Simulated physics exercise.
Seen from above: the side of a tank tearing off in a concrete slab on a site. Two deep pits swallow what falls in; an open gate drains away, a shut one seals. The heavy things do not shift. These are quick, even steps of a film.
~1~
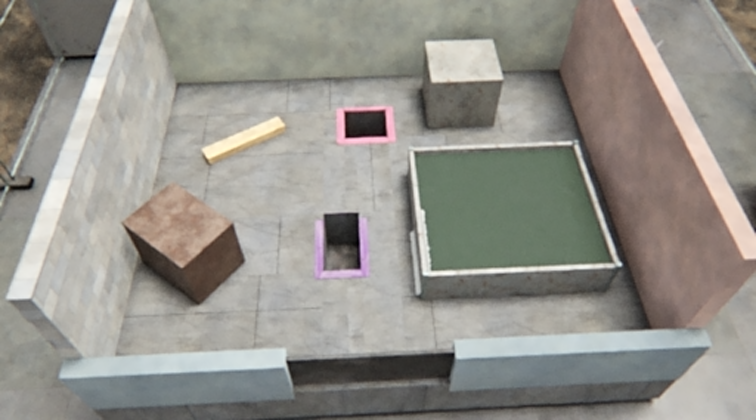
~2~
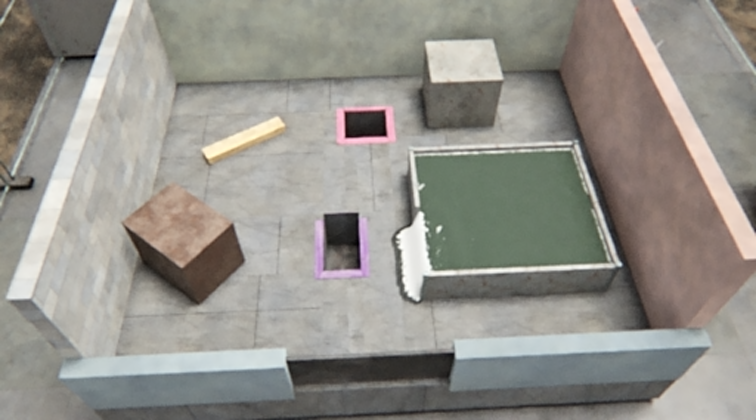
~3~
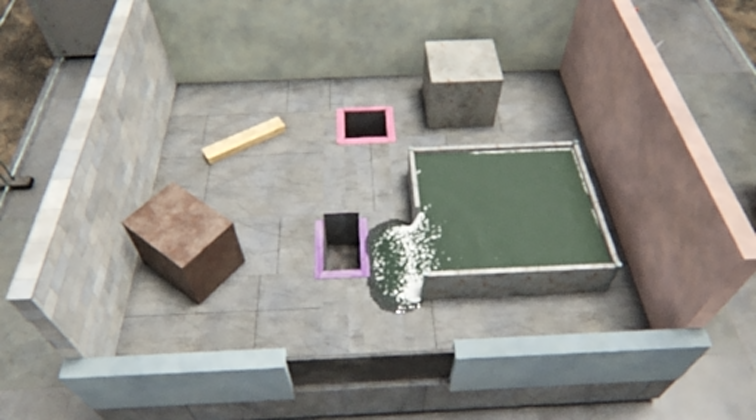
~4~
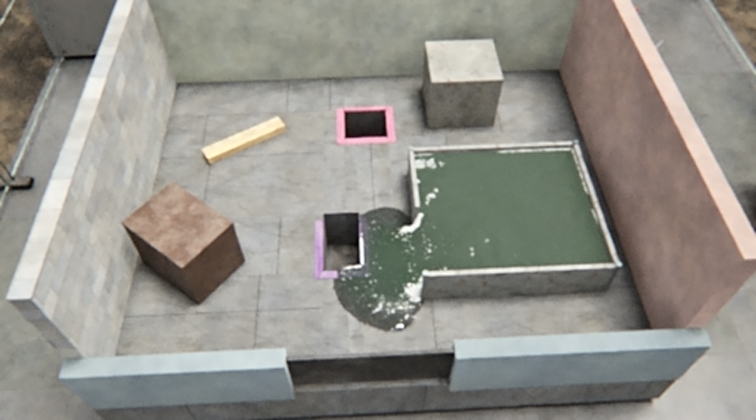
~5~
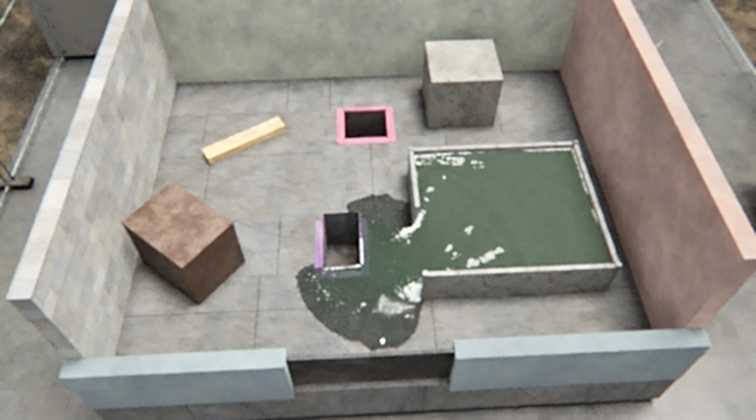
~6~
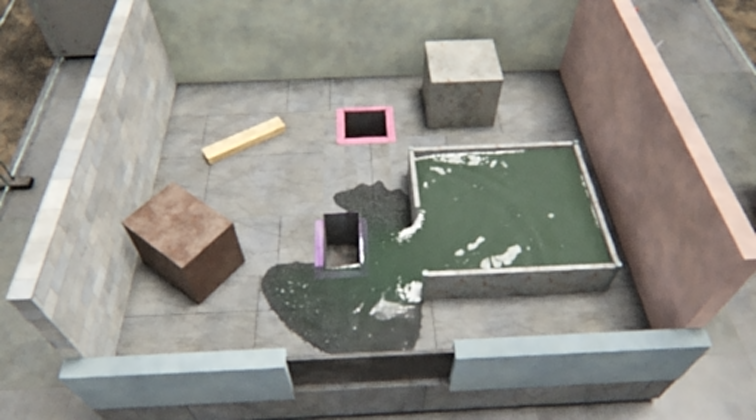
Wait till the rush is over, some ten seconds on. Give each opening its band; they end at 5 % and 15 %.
The gate takes less than 5 %; the pink pit takes less than 5 %; the purple pit takes more than 15 %.
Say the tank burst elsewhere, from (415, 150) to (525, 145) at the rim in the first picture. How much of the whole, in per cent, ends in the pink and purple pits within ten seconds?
Parts in a hundred: Pink 30, purple 2.
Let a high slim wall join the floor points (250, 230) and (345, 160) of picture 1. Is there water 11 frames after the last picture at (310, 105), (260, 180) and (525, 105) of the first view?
As listed: Dry, free of water, dry.
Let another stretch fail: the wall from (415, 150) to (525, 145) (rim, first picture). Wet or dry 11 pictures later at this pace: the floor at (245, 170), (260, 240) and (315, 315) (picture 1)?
One after the other: Not flooded, no water, no water.
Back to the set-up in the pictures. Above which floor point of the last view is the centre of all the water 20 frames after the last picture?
Around (407, 261).
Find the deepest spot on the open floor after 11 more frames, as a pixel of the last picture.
I would point to (113, 369).
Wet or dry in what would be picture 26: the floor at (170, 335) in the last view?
Answer: Covered.
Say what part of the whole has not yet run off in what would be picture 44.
Near 72 in a hundred.
A moment on, water covers 20 % of the floor; the gate 0 %, the pink pit 0 %, the purple pit 7 %.
Next, water covers 20 % of the floor; the gate 0 %, the pink pit 0 %, the purple pit 12 %.
Then, water covers 30 % of the floor; the gate 0 %, the pink pit 0 %, the purple pit 20 %.
Later, water covers 45 % of the floor; the gate 0 %, the pink pit 0 %, the purple pit 28 %.
In the end, water covers 70 % of the floor; the gate 0 %, the pink pit 2 %, the purple pit 37 %.
